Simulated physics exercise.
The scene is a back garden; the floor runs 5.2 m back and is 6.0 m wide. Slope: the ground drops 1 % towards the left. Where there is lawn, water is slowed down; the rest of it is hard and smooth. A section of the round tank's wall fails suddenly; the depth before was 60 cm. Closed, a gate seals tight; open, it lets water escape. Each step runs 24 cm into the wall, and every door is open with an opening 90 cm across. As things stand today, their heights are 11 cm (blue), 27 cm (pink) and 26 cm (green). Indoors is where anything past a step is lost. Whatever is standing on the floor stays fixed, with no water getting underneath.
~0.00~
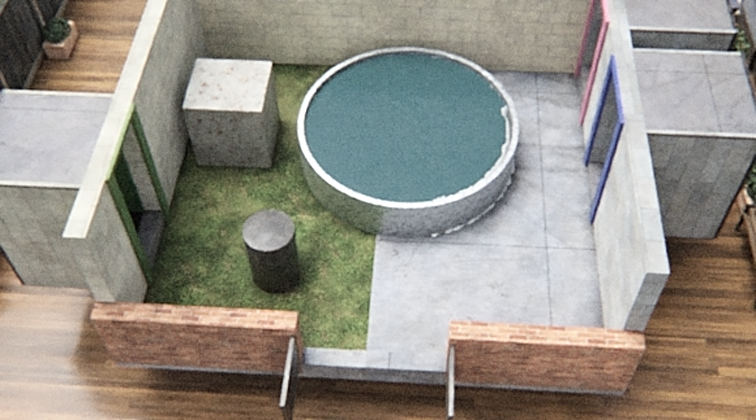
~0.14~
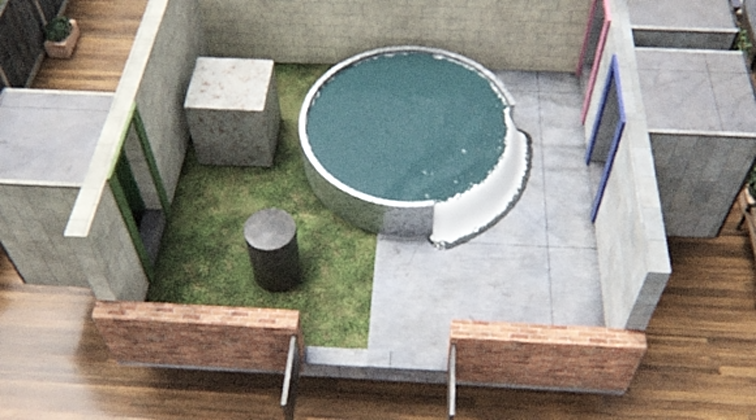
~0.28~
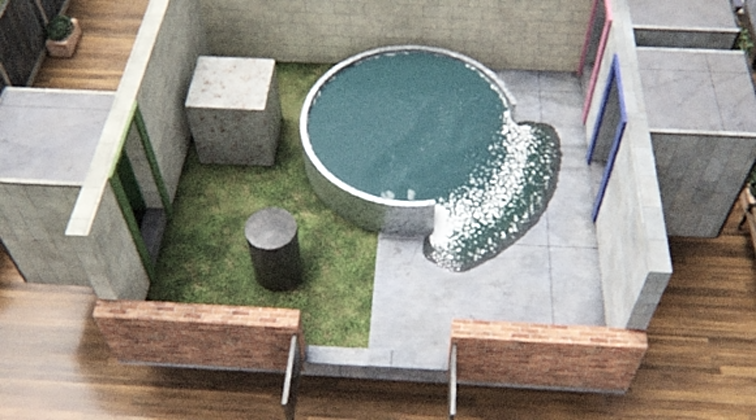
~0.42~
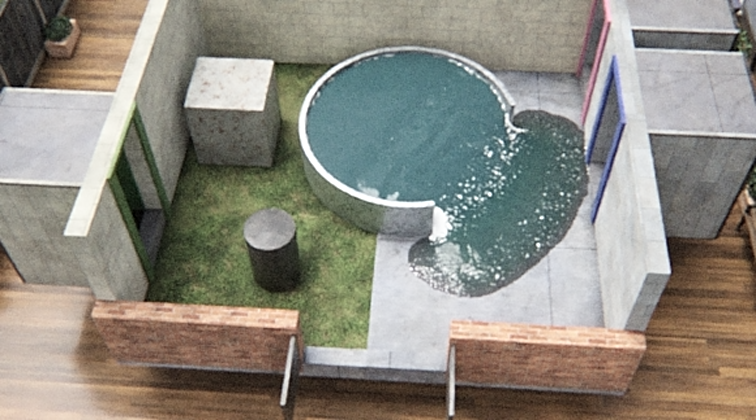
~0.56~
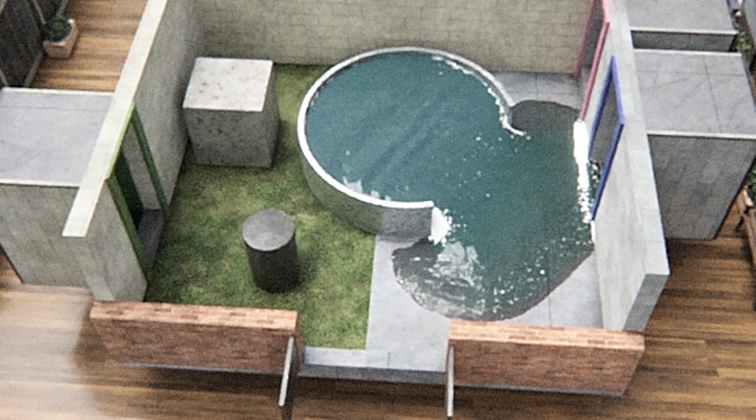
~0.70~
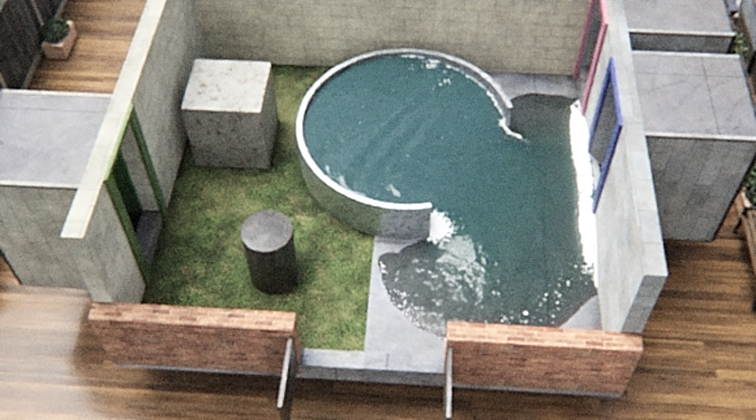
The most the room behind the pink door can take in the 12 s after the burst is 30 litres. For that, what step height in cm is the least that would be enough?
A step of about 12.5 cm would just do.
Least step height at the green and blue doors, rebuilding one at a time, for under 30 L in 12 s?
You'd want some 10.0 cm at green and some 33 cm at blue.
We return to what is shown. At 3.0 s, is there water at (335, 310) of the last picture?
Looks like it's swamped.
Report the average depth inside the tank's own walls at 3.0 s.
About 25 centimetres on average.
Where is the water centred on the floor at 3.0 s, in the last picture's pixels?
Centre of the water: Approx. (465, 206) px.
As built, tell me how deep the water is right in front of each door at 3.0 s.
In cm - blue: 30, pink: 13, green: 0.
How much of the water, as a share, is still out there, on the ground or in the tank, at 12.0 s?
Roughly 72 per cent of the water.
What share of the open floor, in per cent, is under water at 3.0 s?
I'd say near 55 percent.
After 1.4 s water covers 35 % of the floor, deepest (54 cm) near (601, 351); 10 cm at the pink door, 0 litres in over its 27 cm step.
After 3.0 s water covers 55 % of the floor, deepest (42 cm) near (601, 351); 13 cm at the pink door, 0 litres in over its 27 cm step.
After 12.0 s water covers 100 % of the floor, deepest (18 cm) near (208, 68); 7 cm at the pink door, 0 litres in over its 27 cm step.
At the pink door as built, the water arrived by 0.8 s and peaked near 19 cm at 6.4 s.
Run again over the same 12 s with other heights there, 41 litres in over 11.5 cm, 22 litres over 13.5 cm. The limit of 30 litres is kept from about 12.5 cm up.
